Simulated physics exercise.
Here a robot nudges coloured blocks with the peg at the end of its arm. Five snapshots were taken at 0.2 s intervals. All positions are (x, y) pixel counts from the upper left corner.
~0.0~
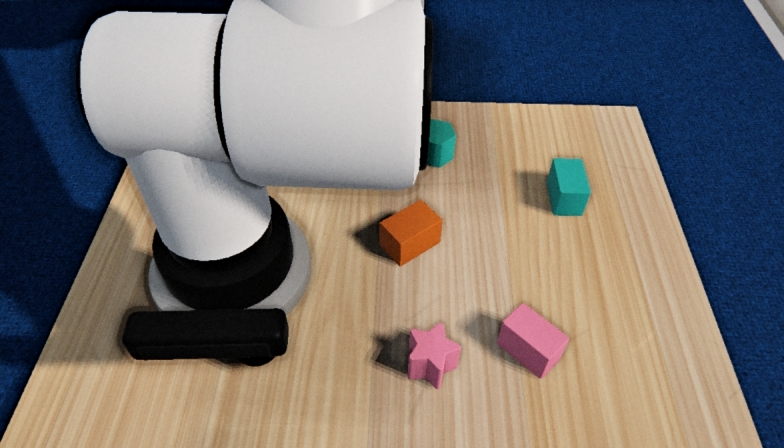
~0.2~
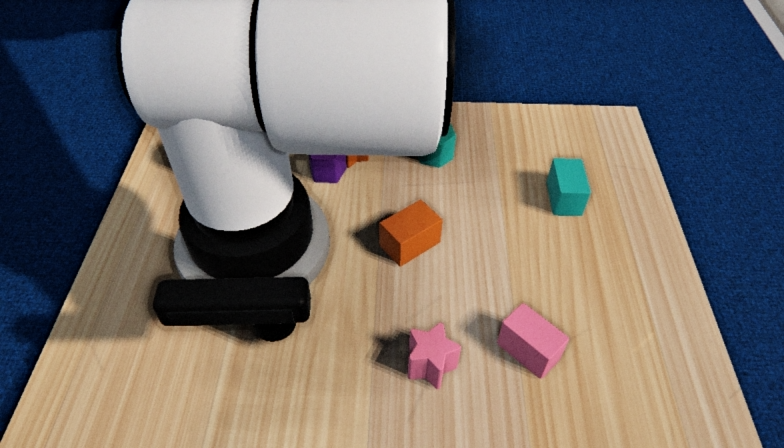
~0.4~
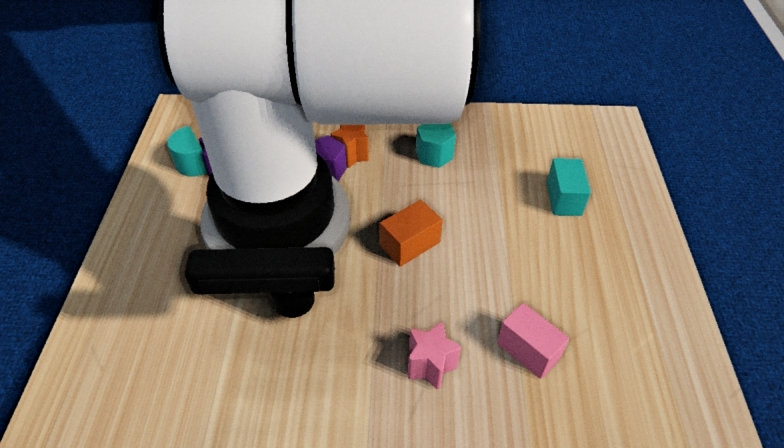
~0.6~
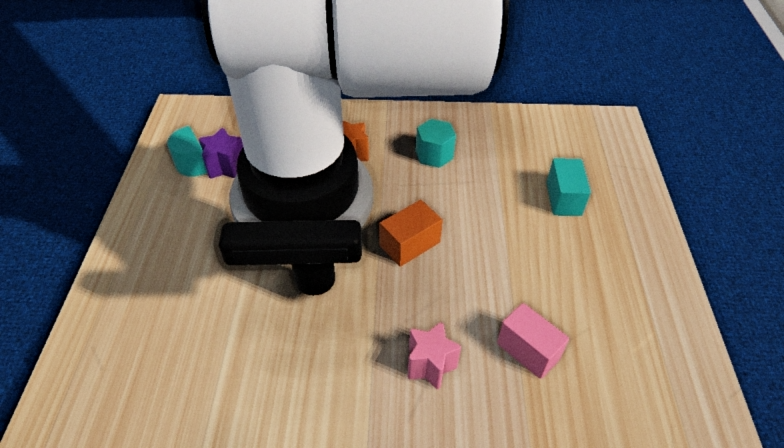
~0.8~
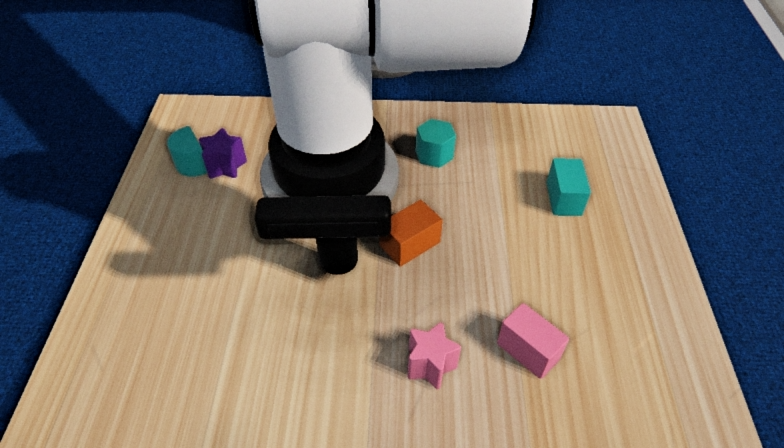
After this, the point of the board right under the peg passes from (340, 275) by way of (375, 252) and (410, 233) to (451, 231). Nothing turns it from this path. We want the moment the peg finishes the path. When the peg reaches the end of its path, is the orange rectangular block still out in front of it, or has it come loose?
Final position: Ahead.
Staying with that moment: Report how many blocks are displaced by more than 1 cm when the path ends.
Here I'd predict a lone block moving more than 1 cm.
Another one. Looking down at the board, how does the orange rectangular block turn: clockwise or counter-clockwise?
Seen from above, its turn is clockwise.
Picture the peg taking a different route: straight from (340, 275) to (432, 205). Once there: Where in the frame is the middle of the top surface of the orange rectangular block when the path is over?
I'd guess (468, 205).
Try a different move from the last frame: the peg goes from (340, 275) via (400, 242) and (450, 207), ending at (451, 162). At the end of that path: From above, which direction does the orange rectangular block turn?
Viewed from above, clockwise.
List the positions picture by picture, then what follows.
The first picture shows peg tip at (258, 347); block tops, orange rectangular block at (411, 221).
The second picture shows peg at (275, 324); blocks unchanged.
The third picture shows peg at (294, 301); blocks unchanged.
The fourth picture shows peg at (315, 279); blocks unchanged.
The fifth picture shows peg at (339, 260); orange rectangular block at (411, 221).
The first path, step by step. One third of the way, peg at (376, 236); orange rectangular block at (420, 217).
Two thirds of the way, peg at (411, 217); orange rectangular block at (456, 208), turned 35° clockwise.
At the end, peg at (453, 215); orange rectangular block at (499, 205), turned 35° clockwise.
